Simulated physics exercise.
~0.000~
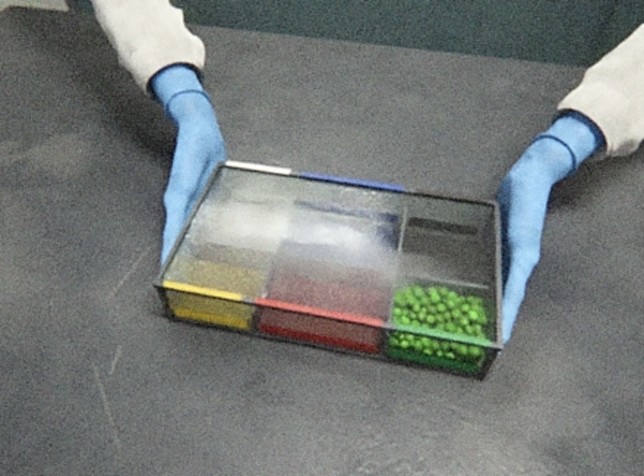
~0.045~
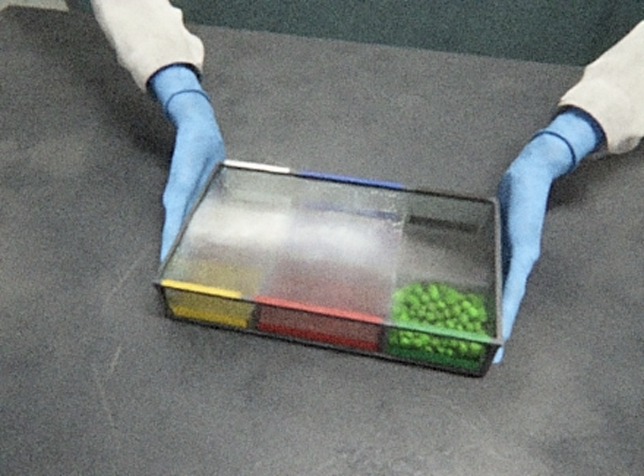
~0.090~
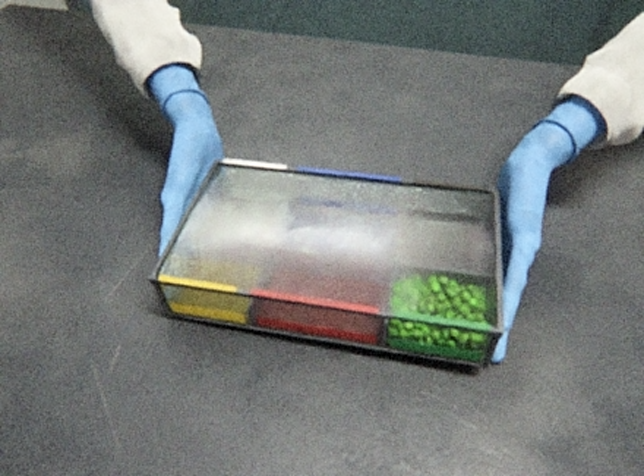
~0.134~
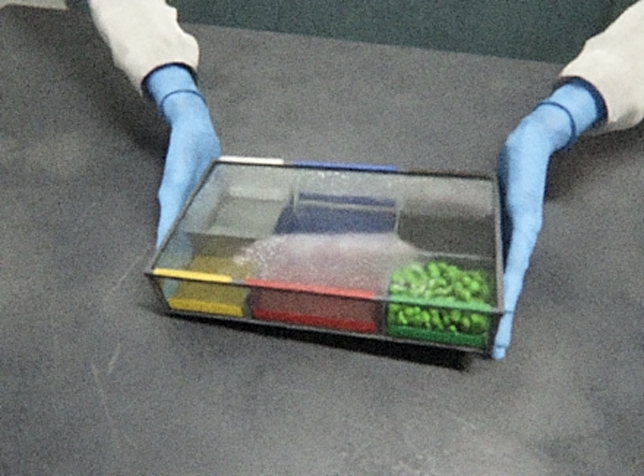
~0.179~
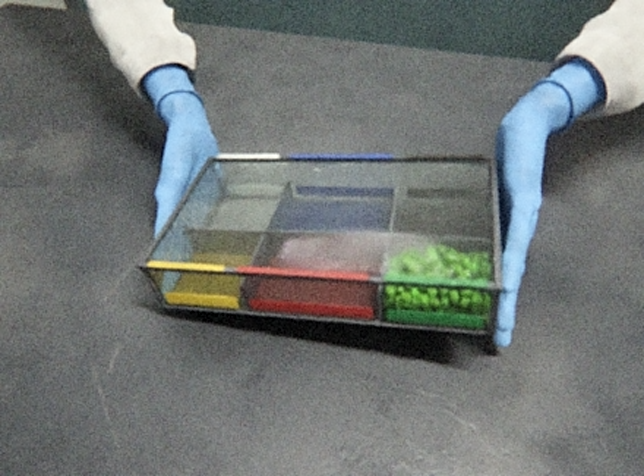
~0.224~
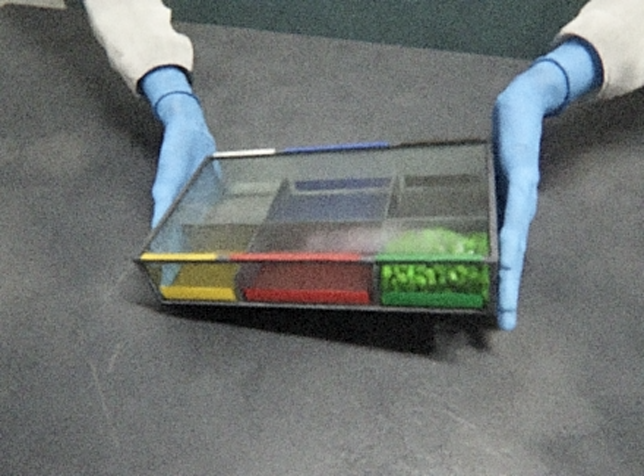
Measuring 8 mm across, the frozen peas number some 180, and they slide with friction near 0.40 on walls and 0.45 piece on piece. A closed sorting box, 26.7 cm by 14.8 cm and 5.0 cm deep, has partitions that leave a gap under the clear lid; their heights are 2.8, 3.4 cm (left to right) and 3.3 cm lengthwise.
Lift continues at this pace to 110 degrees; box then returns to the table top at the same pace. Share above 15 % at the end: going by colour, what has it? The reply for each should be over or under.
For red compartment it is under, for blue compartment it is under, for green compartment it is over, for yellow compartment it is under, for white compartment it is over, for black compartment it is under.
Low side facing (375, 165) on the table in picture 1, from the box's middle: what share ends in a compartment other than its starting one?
Roughly 35 per cent.
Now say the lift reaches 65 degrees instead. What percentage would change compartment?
15 %.
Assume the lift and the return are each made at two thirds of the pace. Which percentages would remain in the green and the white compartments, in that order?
Then green would have 50 percent and white 50 percent.
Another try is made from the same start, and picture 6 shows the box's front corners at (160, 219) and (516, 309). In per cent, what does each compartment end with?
Result - red: 0 %; blue: 0 %; green: 70 %; yellow: 0 %; white: 0 %; black: 30 %.
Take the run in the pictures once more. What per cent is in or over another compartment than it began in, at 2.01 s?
Approx. 45 in a hundred.
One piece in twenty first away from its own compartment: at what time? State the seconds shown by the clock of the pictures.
Roughly at the 0.90 s mark.
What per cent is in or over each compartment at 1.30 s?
In per cent: Red 5; blue 5; green 70; yellow 0; white 25; black 0.
After 1.30 s, tilt 110 degrees; red 5 %, blue 5 %, green 70 %, white 25 %.
Then, at 2.01 s, tilt 50 degrees; blue 5 %, green 55 %, white 35 %.
After 2.75 s, tilt 0 degrees; blue 5 %, green 55 %, white 35 %, black 5 %.
In the end, at 3.2 s, red 0 %, blue 5 %, green 55 %, yellow 0 %, white 35 %, black 5 %.
